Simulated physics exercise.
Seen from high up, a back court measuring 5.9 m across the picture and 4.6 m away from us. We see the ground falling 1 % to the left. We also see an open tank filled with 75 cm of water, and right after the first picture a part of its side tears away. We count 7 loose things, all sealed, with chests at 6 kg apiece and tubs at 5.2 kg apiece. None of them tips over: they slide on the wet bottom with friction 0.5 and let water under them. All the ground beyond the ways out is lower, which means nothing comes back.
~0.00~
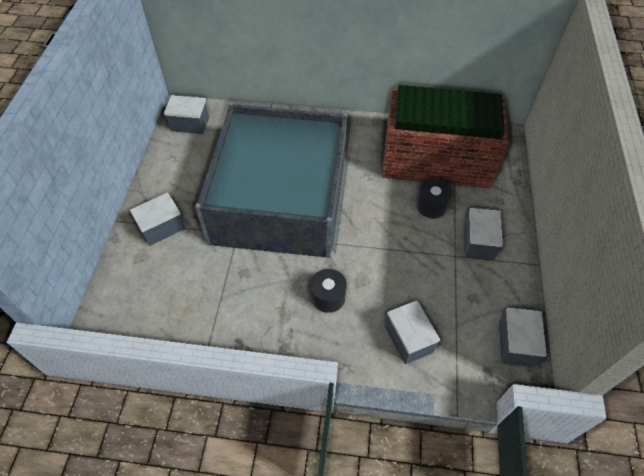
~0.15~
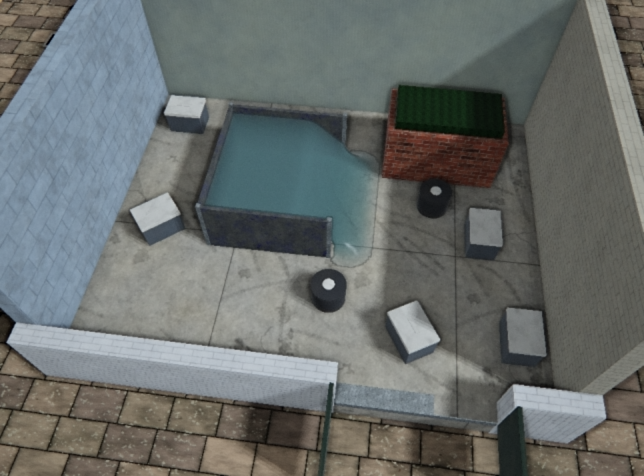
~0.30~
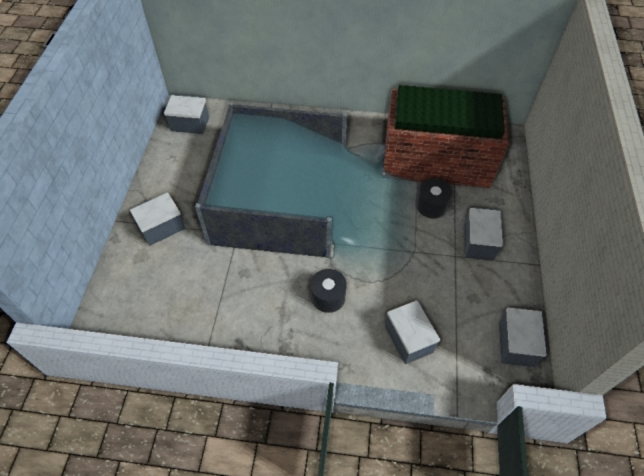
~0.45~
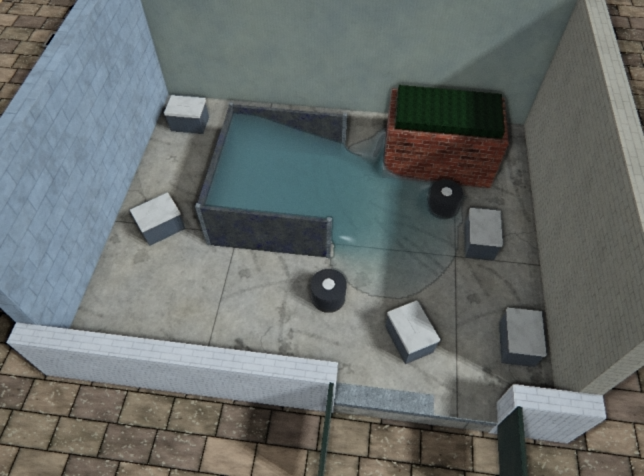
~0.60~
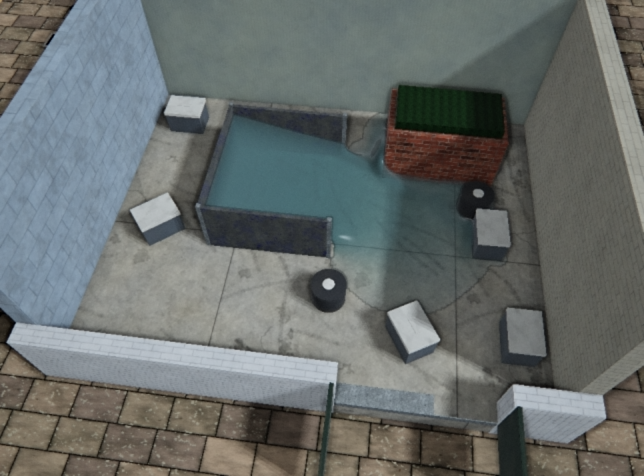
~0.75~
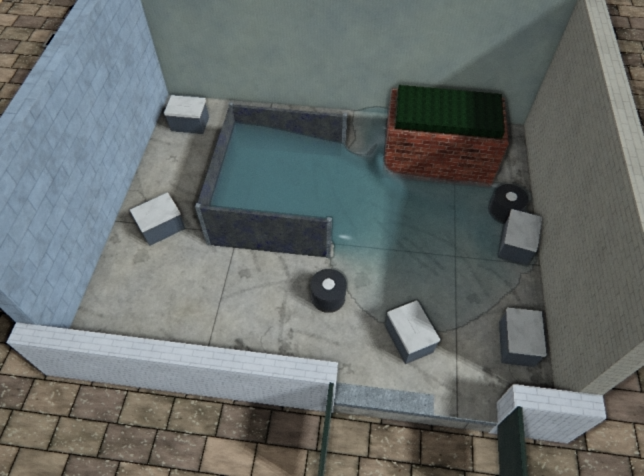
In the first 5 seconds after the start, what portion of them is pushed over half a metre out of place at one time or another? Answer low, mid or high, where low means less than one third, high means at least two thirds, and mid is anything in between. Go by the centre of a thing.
High.
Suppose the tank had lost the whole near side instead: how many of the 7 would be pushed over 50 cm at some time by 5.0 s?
Count: 6.
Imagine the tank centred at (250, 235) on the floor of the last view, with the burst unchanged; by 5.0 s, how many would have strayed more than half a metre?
That gives 5 of them.
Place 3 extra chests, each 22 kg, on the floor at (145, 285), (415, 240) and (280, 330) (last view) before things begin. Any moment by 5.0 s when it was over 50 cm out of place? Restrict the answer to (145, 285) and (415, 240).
Outcome: Stays within first, breaks the threshold second.
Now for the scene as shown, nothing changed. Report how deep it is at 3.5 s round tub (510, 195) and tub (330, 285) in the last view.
I'd put it at 21 cm and 3 cm respectively.
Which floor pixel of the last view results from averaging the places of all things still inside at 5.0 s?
It works out to somewhere near (299, 258) on the floor.
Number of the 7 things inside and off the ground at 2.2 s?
The number is 3.
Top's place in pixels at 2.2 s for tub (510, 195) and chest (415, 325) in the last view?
First one near (519, 171), second near (424, 386).
After 1.1 s 2 of 7 are over 50 cm from their spots; 2 afloat.
After 2.2 s 3 of 7 are over 50 cm from their spots; 3 afloat.
After 3.5 s 4 of 7 are over 50 cm from their spots; 5 afloat.
After 5.0 s 6 of 7 are over 50 cm from their spots, and 6 have been at some point; 5 afloat.
